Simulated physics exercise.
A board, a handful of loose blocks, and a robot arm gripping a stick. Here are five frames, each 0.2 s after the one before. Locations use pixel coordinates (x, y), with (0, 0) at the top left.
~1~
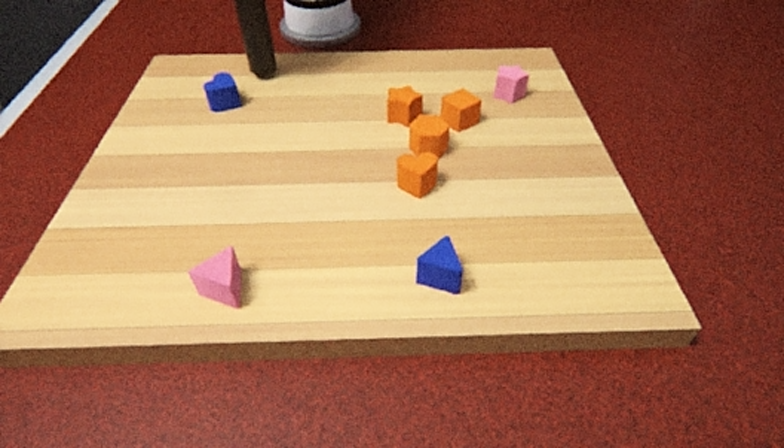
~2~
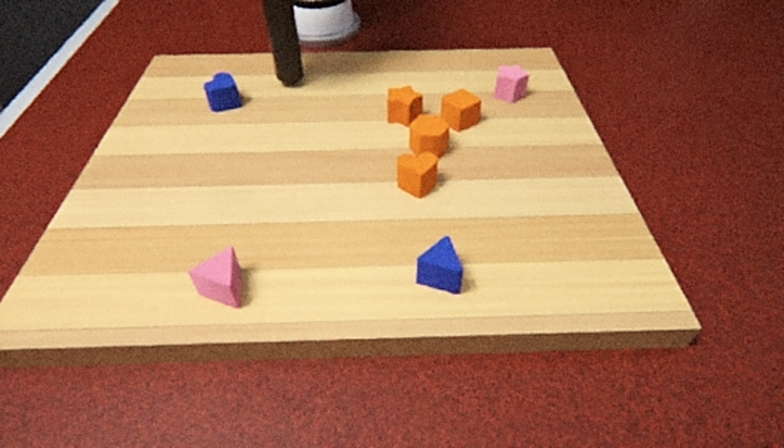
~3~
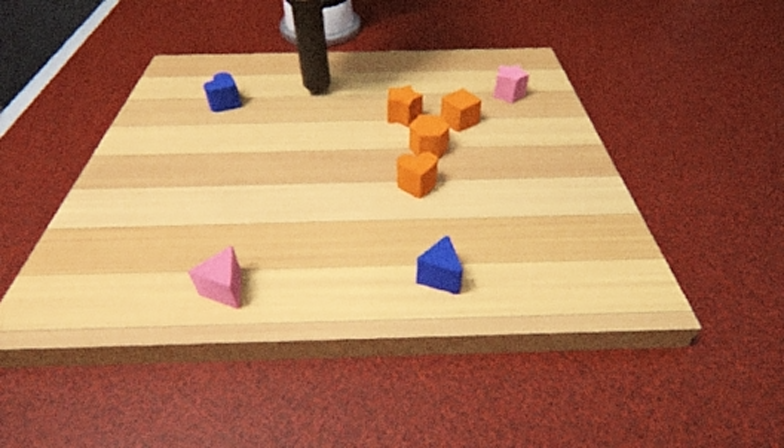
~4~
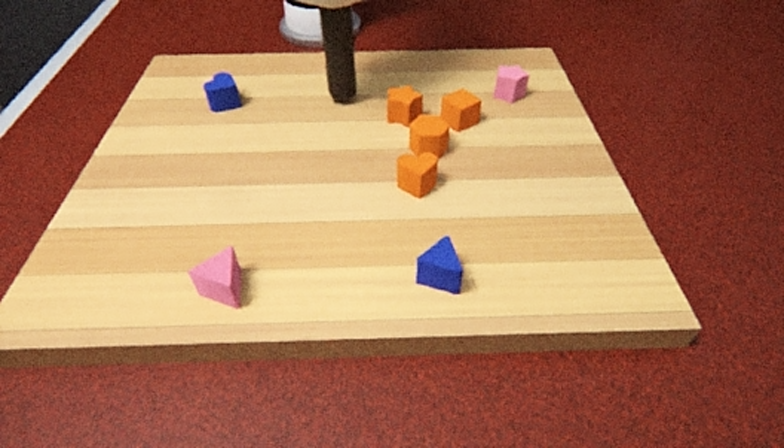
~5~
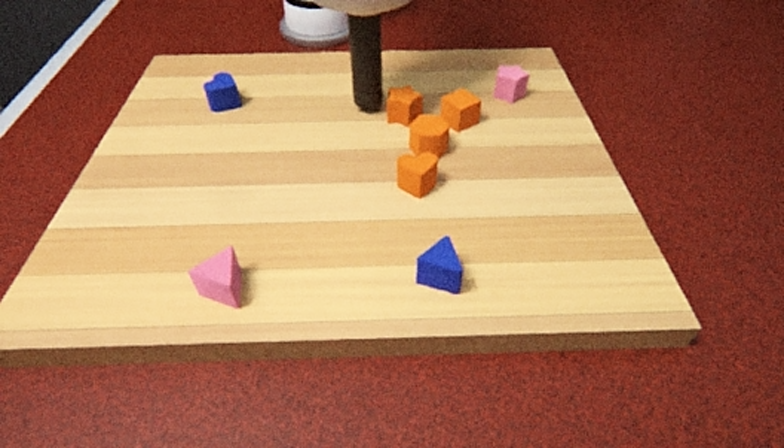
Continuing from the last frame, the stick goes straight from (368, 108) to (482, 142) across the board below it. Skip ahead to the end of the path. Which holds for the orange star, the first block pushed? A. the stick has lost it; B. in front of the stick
The correct letter is B.
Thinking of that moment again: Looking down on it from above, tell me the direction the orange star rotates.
The twist is clockwise.
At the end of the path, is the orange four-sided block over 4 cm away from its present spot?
I'd say yes.
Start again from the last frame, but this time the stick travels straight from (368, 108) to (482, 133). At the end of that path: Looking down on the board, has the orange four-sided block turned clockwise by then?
Answer: No.
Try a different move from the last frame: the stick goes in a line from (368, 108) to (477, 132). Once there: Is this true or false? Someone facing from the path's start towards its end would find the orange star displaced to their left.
That statement is not accurate.
On the path given first. One third of the way, stick (406, 112); orange star (433, 105), turned 20° clockwise; orange four-sided block (466, 99).
Two thirds of the way, stick (444, 123); orange star (472, 116), turned 30° clockwise; orange six-sided block (433, 129), turned 20° clockwise; orange four-sided block (499, 102), turned 60° anticlockwise.
At the end, stick (483, 134); orange star (514, 128), turned 30° clockwise; orange six-sided block (433, 129), turned 20° clockwise; orange four-sided block (505, 102), turned 85° anticlockwise.
